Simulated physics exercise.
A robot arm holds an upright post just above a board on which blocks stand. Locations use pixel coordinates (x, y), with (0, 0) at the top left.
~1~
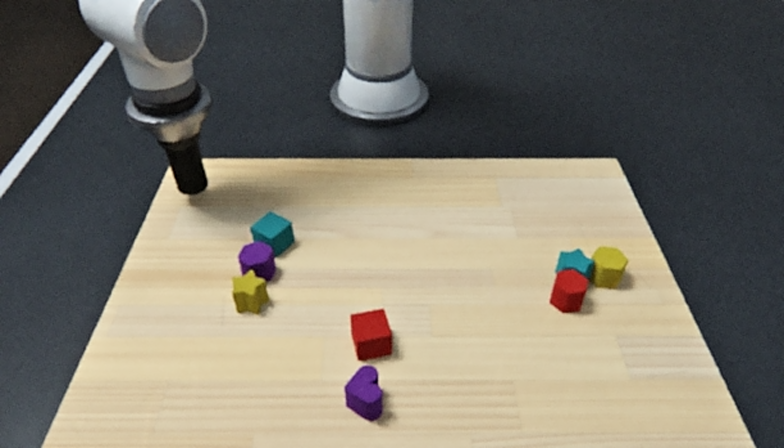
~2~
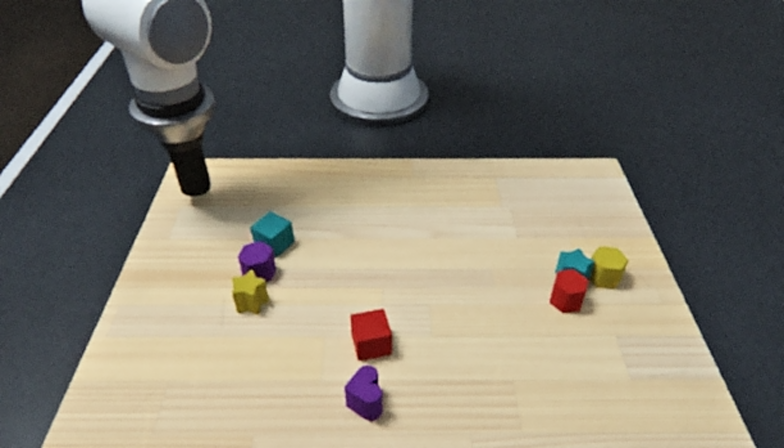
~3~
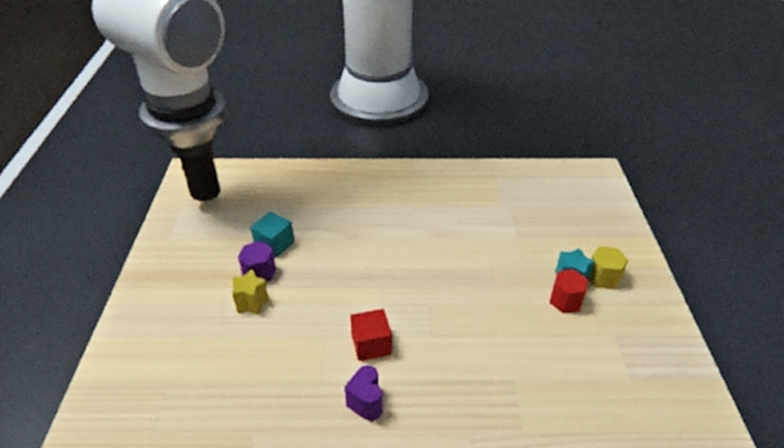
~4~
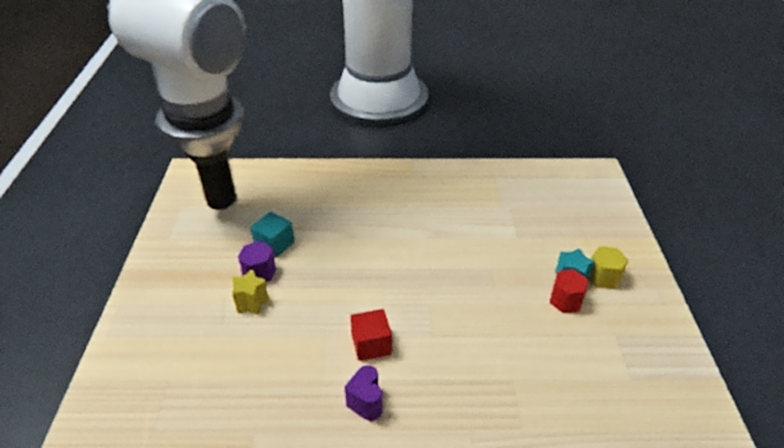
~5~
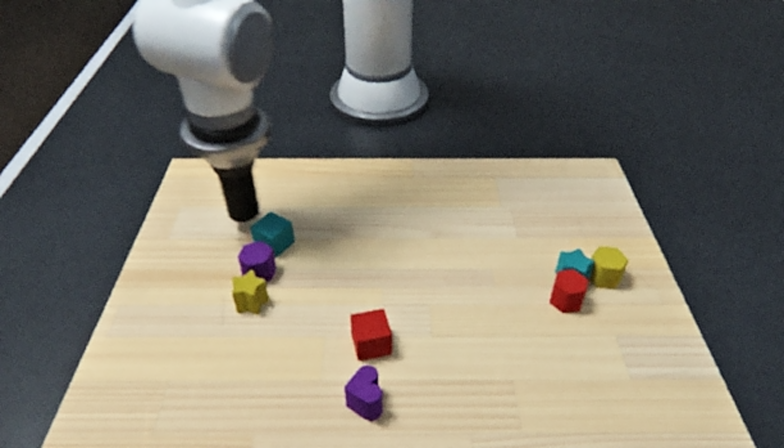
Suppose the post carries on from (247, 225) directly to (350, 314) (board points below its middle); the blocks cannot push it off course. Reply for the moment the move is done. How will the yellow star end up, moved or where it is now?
Still in place.
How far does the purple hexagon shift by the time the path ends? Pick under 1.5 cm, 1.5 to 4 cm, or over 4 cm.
Overall it shifts less than 1.5 cm.
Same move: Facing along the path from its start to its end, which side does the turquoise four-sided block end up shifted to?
The answer is left.
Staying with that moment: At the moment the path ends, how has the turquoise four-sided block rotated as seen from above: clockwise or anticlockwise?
If we look at it from overhead, the turquoise four-sided block pivots counter-clockwise.
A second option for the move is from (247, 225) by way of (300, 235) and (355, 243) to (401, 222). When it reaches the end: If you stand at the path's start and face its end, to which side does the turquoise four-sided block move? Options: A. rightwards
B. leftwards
Choice A: Rightwards.
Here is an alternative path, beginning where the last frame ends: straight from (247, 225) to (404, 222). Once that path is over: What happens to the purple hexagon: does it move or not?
At the end of the path, it will still be in place.
On the path given first. One third of the way, post at (277, 240); turquoise four-sided block at (300, 246).
Two thirds of the way, post at (312, 269); turquoise four-sided block at (339, 275).
At the end, post at (349, 302); yellow star in place; purple hexagon in place; turquoise four-sided block at (384, 300), turned 30° anticlockwise; red four-sided block at (374, 327), turned 20° clockwise.
